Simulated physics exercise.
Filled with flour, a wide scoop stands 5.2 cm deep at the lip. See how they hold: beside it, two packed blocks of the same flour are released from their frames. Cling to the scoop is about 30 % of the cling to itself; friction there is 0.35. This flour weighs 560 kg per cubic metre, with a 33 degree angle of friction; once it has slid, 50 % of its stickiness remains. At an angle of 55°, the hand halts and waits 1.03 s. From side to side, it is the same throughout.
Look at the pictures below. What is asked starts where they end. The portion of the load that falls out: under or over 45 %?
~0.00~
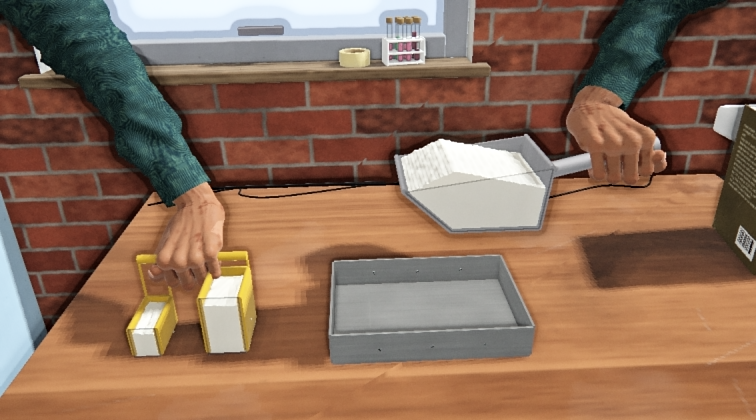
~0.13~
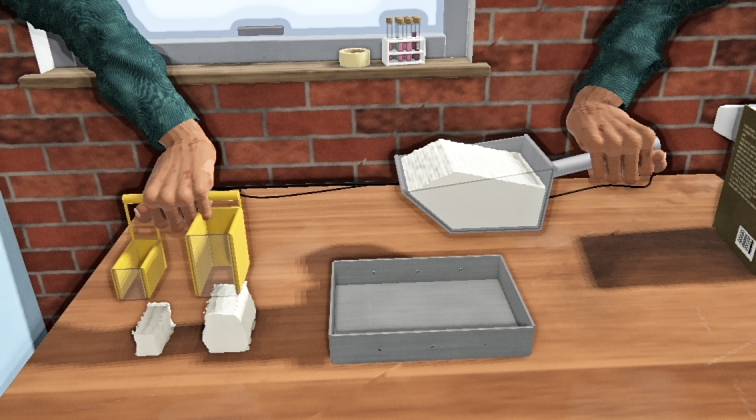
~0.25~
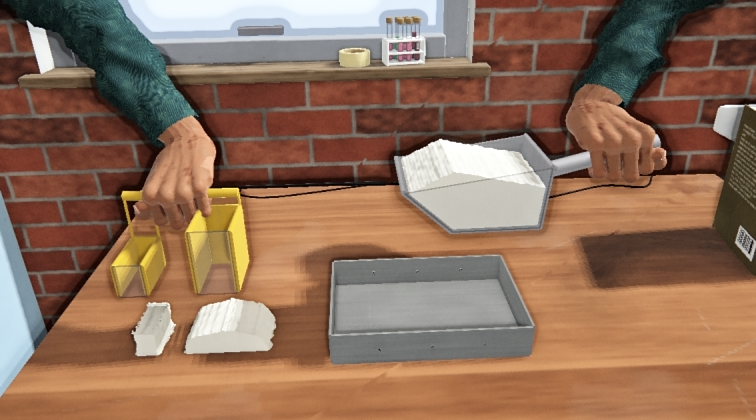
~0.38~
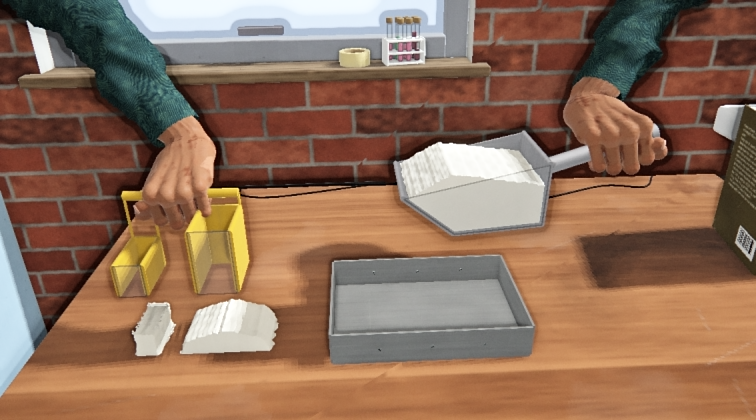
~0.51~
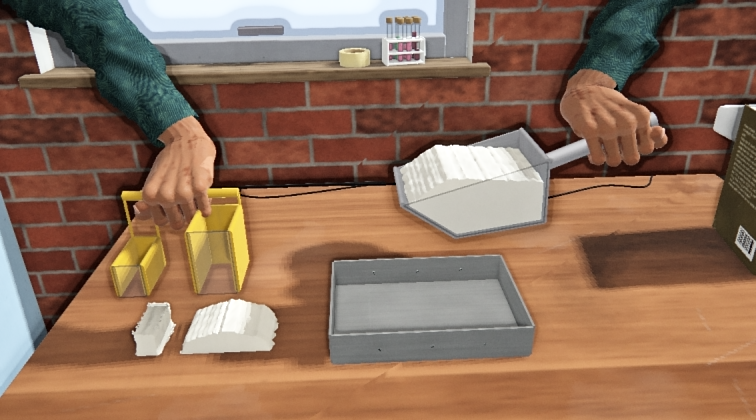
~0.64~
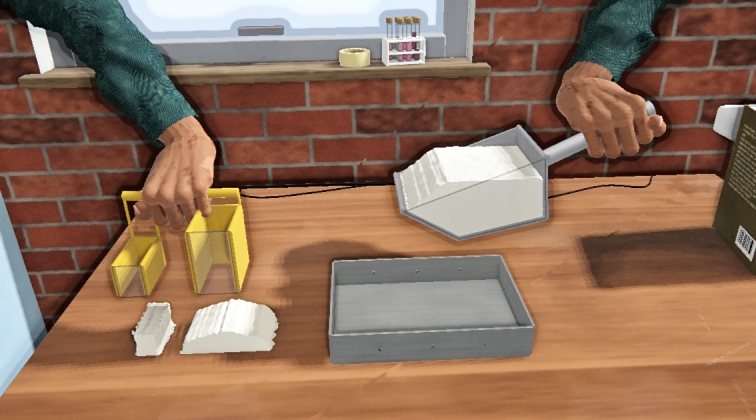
The share settles over 45 %.
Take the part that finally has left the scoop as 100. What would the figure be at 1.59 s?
It comes to about 0 percent.
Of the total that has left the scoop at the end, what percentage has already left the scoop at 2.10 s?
I'd put it near 40 %.
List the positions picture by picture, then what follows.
In the first picture, lip at (406, 190), tilt 0 degrees; highest point of the flour at (464, 172); test blocks 3.5 cm, 7.4 cm high (left to right).
In the second picture, lip at (406, 190), tilt 0 degrees; highest point of the flour at (464, 172); test blocks 3.5 cm, 6.2 cm high (left to right).
In the third picture, lip at (406, 191), tilt 1 degrees; highest point of the flour at (463, 173); test blocks 3.5 cm, 3.6 cm high (left to right).
In the fourth picture, lip at (405, 197), tilt 5 degrees; highest point of the flour at (461, 175); test blocks 3.4 cm, 3.5 cm high (left to right).
In the fifth picture, lip at (404, 203), tilt 9 degrees; highest point of the flour at (458, 178); test blocks 3.4 cm, 3.5 cm high (left to right).
In the sixth picture, lip at (404, 209), tilt 13 degrees; highest point of the flour at (472, 180); test blocks 3.4 cm, 3.5 cm high (left to right).
By 1.07 s, the scoop is at 27 degrees and 0 % has left it.
By 1.59 s, the scoop is at 44 degrees and 0 % has left it.
By 2.10 s, the scoop is at 55 degrees and 24 % has left it.
By 2.61 s, the scoop is at 55 degrees and 59 % has left it.
By 3.00 s, at the end, the scoop is at 55 degrees and 62 % has left it.
